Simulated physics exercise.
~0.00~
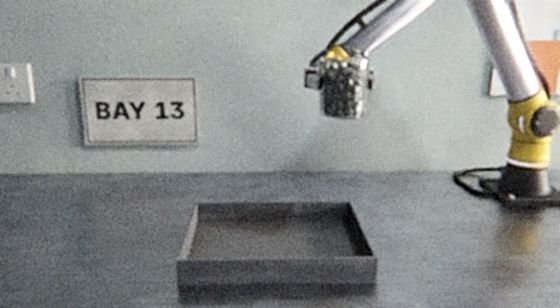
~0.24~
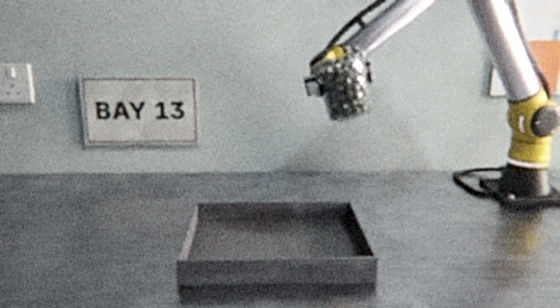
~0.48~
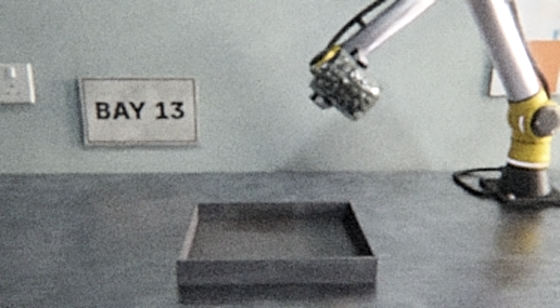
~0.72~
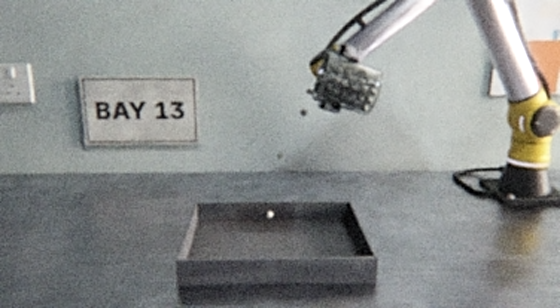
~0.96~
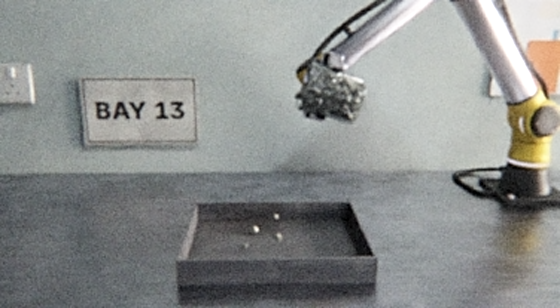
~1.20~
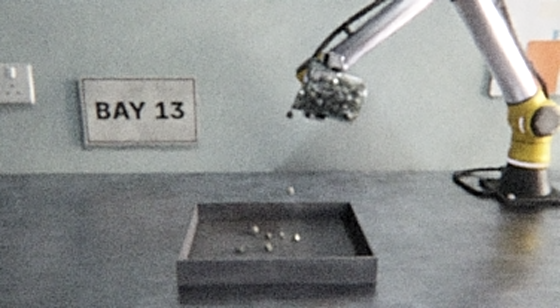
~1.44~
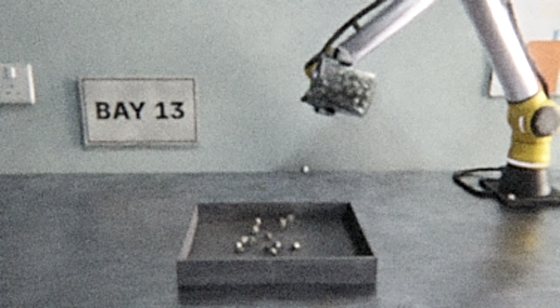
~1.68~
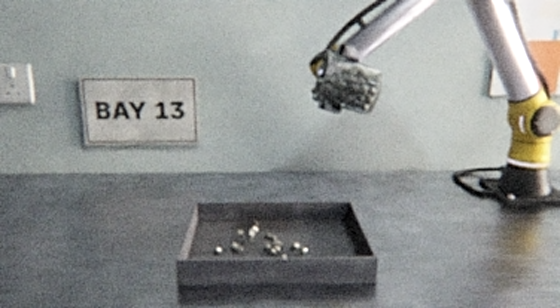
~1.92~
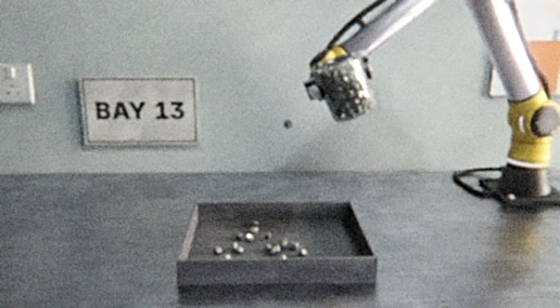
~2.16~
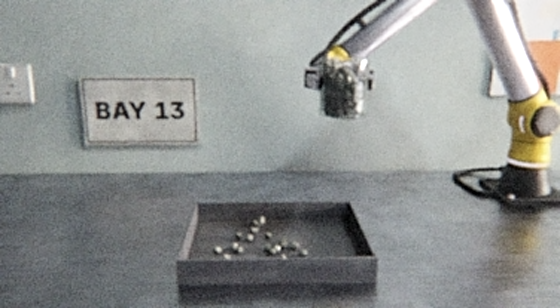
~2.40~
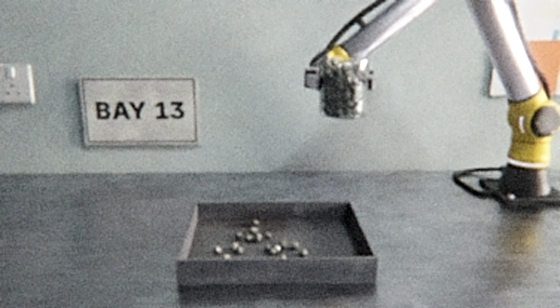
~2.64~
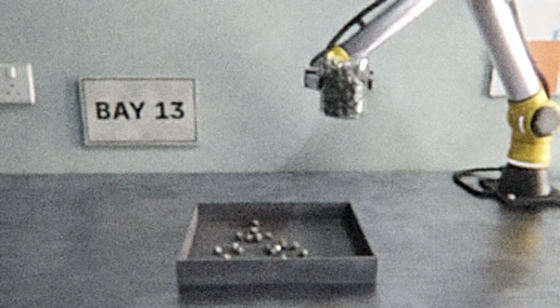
At first, a robotic arm holds a dimpled, silvery beaker upright above an empty dark tray on a table, beside a wall sign for a bay. The arm tips the beaker to the left until it lies nearly on its side, and the first small pebbles drop into the tray. It shifts the tilted beaker slightly left and then back right, while more pebbles fall a few at a time and scatter. The arm then turns the beaker upright as a last straggler drops. Finally, the arm holds still, with a small, loose cluster of pebbles resting in the tray.
